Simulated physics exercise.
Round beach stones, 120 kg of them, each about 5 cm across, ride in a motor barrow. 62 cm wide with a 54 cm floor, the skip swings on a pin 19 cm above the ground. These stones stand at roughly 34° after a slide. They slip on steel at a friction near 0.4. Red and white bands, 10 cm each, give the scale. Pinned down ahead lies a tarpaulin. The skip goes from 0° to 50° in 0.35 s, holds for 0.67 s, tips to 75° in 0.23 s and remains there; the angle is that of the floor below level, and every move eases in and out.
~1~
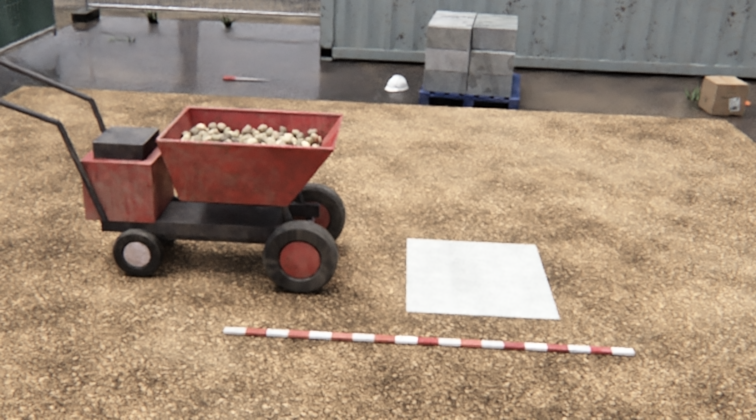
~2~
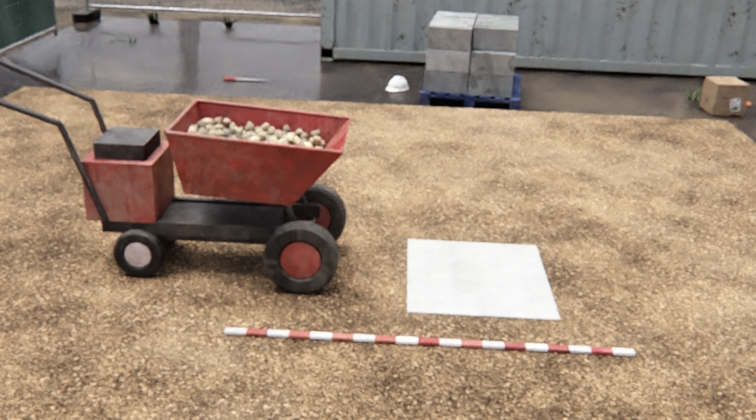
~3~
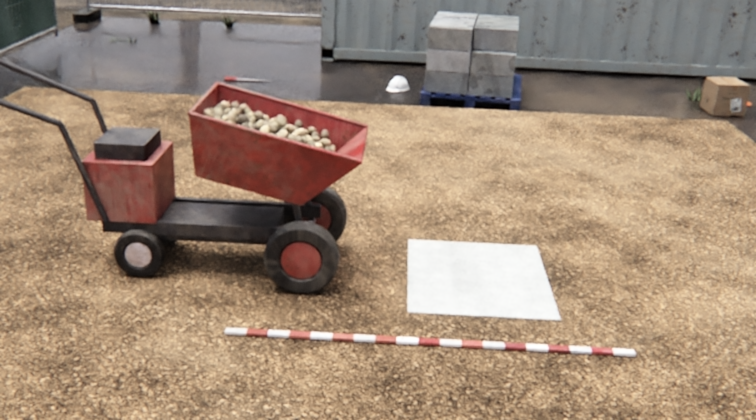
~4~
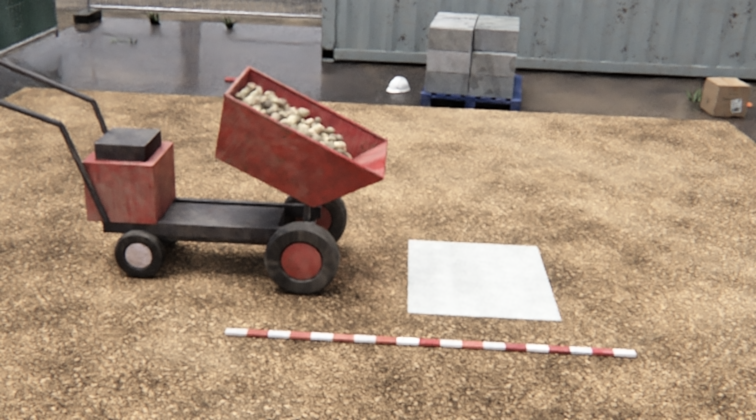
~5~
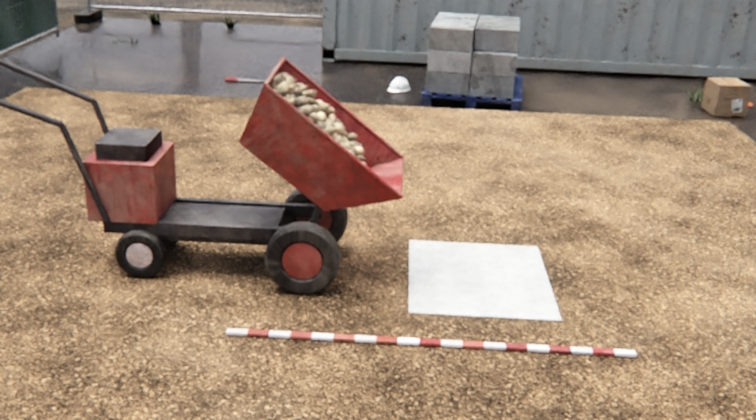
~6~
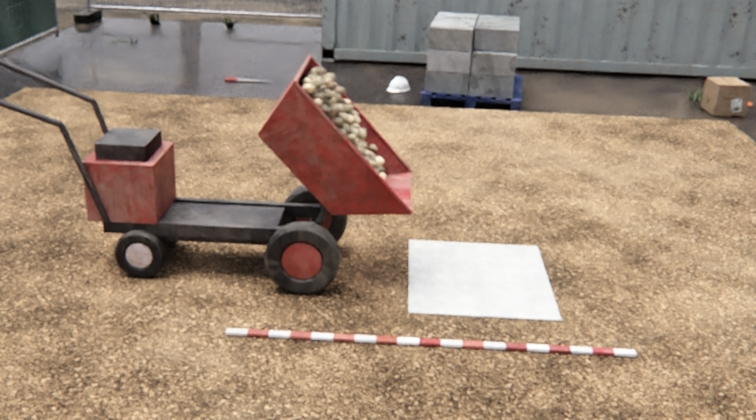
To begin with, a red motor barrow loaded with round stones sits with its skip level on brown gravelly ground, left of a pale tarpaulin and behind a red and white banded pole. The skip then tilts steadily forward to the right, its rear rising until its floor slopes steeply, the stones still inside.
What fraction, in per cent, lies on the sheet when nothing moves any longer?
The fraction is about 60 per cent.
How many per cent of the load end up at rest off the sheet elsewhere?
Roughly 40 per cent.
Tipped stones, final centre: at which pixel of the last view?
Somewhere around (503, 274) in the last picture.
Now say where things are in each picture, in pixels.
In the first picture, lip at (333, 150), floor tilted 0°, highest stones at (234, 135).
In the second picture, lip at (342, 153), floor tilted 4°, highest stones at (227, 128).
In the third picture, the skip is at 14°, its lip at (361, 162); the top of the load is at (226, 111).
In the fourth picture, the skip is at 26°, its lip at (384, 179); the top of the load is at (251, 94).
In the fifth picture, lip at (402, 198), floor tilted 38°, highest stones at (284, 82).
In the sixth picture, the skip is at 47°, its lip at (411, 213); the top of the load is at (316, 78).
A little later the floor is at 50°; 99 % in the skip; the foremost stones are at (420, 194).
Then the floor is at 50°; 67 % in the skip, 33 % on the sheet; the foremost stones are at (489, 212).
Later still the floor is at 75°; 7 % in the skip, 54 % on the sheet, 38 % off the sheet elsewhere; the foremost stones are past the picture's edge.
In the end the floor is at 75°; 0 % in the skip, 1 % short of the sheet, 59 % on the sheet, 40 % off the sheet elsewhere; the foremost stones are past the picture's edge.
